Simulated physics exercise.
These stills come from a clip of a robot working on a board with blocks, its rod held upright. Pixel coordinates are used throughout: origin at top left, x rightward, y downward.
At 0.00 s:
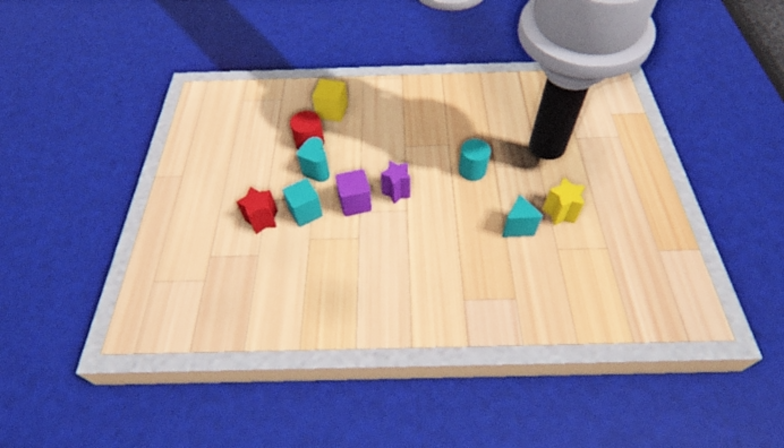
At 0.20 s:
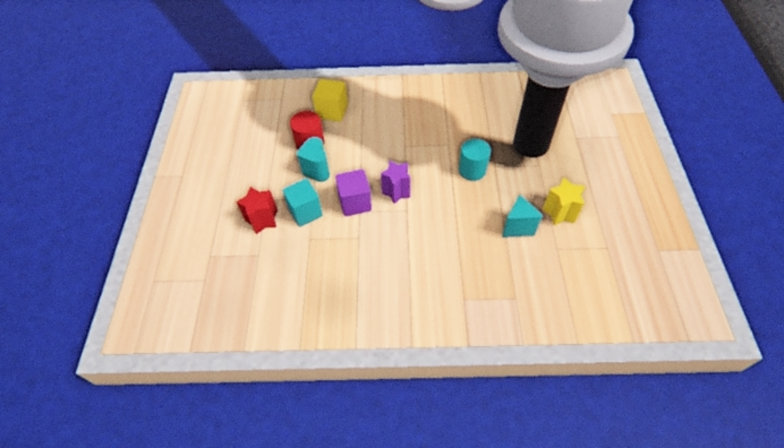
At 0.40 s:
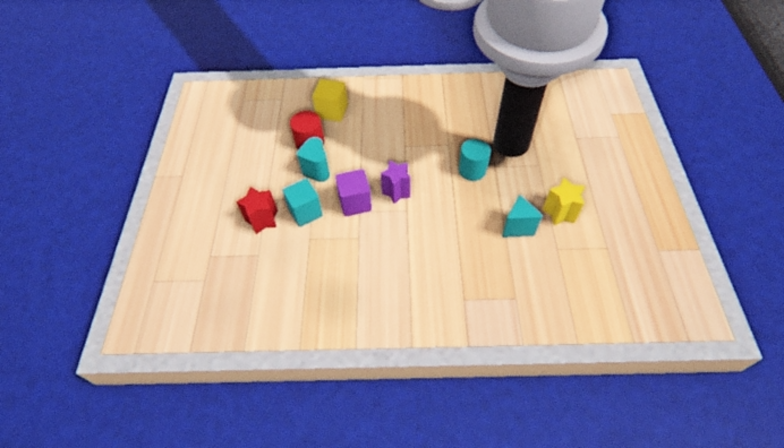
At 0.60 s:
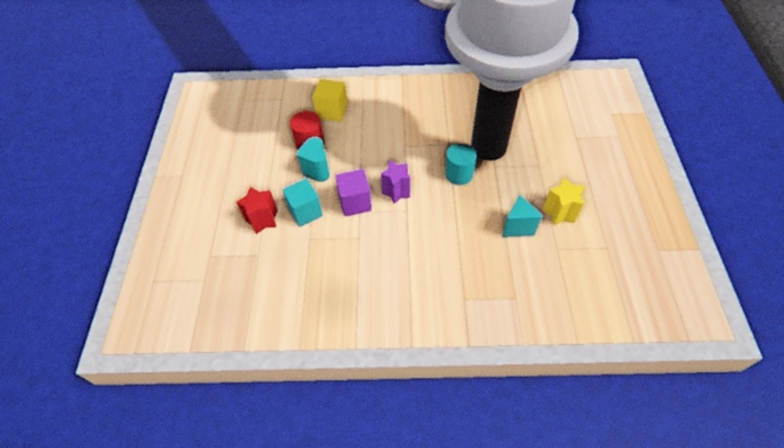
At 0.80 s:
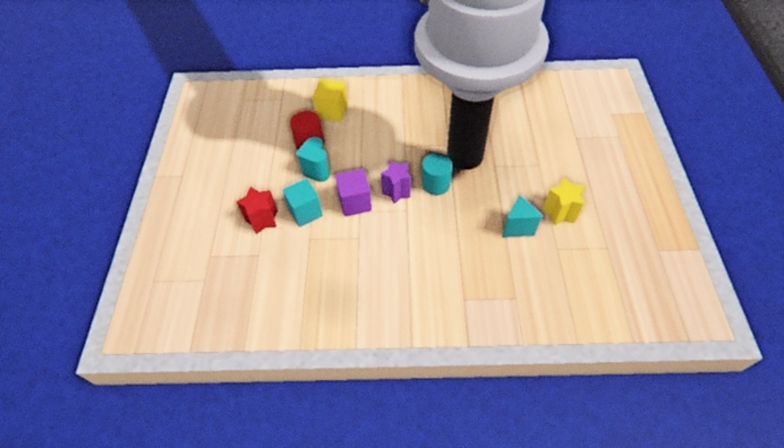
In the video, a robot arm with a black rod moves left across a wooden board of colourful blocks, reaches the turquoise cylinder and pushes it left and slightly toward the viewer, close to the purple star.
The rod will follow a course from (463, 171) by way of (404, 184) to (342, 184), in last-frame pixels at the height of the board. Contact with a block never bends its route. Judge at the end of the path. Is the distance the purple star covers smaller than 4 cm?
No, it doesn't check out.
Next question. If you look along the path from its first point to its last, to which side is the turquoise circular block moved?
The answer is left.
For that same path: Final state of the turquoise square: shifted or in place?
Once the path ends, it is somewhere new.
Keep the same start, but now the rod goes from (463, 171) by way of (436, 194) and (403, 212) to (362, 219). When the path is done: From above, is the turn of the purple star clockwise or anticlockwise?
It turns clockwise.
What follows on the original path. One third of the way, rod (424, 166); purple square (349, 182); purple star (377, 176), turned 20° clockwise; turquoise circular block (402, 181).
Two thirds of the way, rod (381, 170); purple square (332, 187); purple star (362, 184), turned 25° clockwise; turquoise circular block (394, 191).
At the end, rod (339, 169); turquoise square (289, 197), turned 20° clockwise; purple square (319, 195); purple star (350, 188), turned 20° anticlockwise; turquoise circular block (394, 191).
